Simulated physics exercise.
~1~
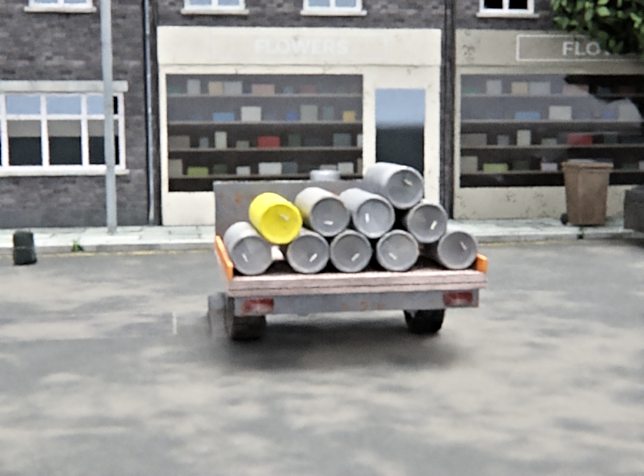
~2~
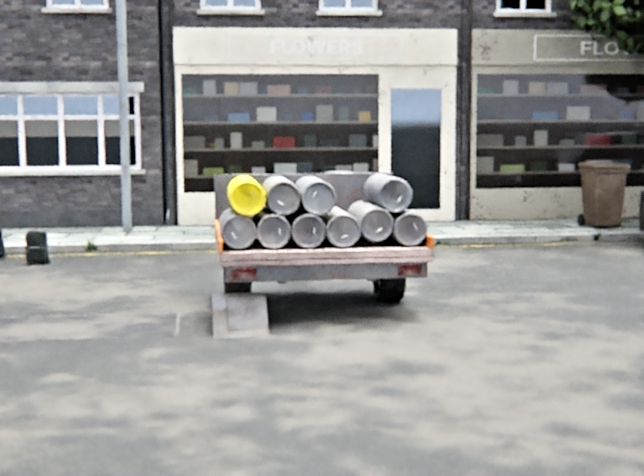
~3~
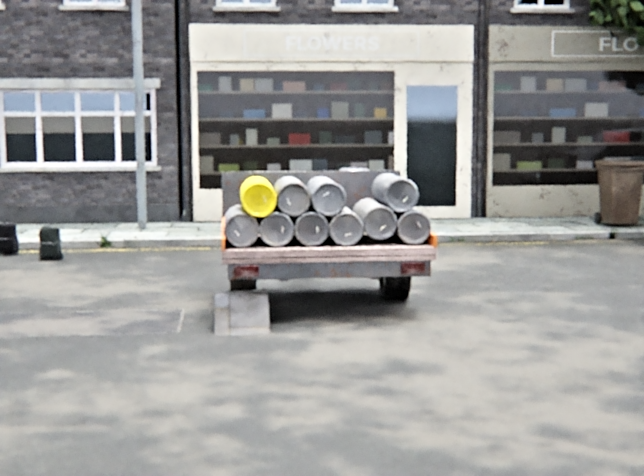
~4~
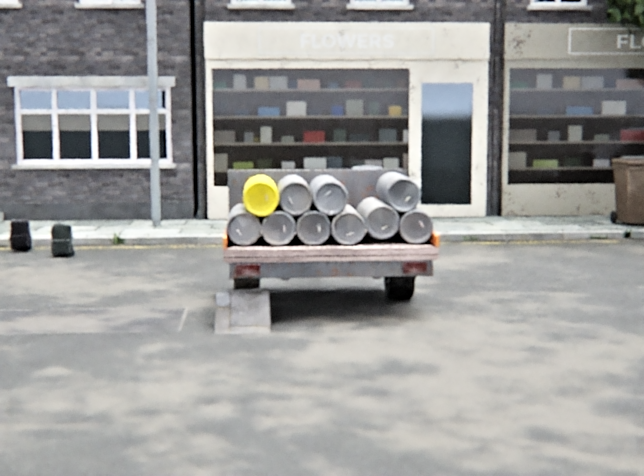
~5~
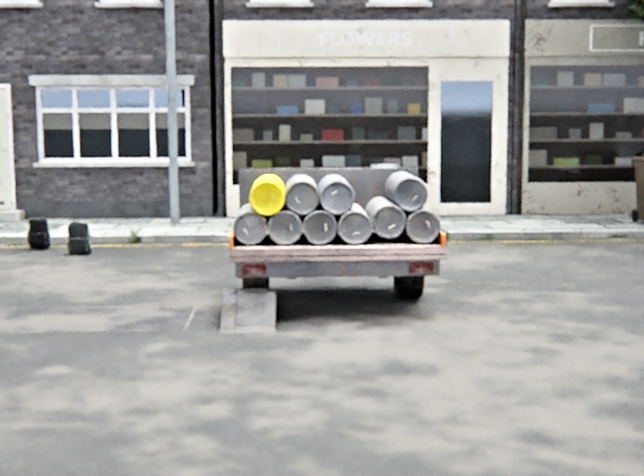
Outside a flower shop, a trailer stacked with grey cylinders jolting and halting, the yellow one shifting slightly but staying aboard.
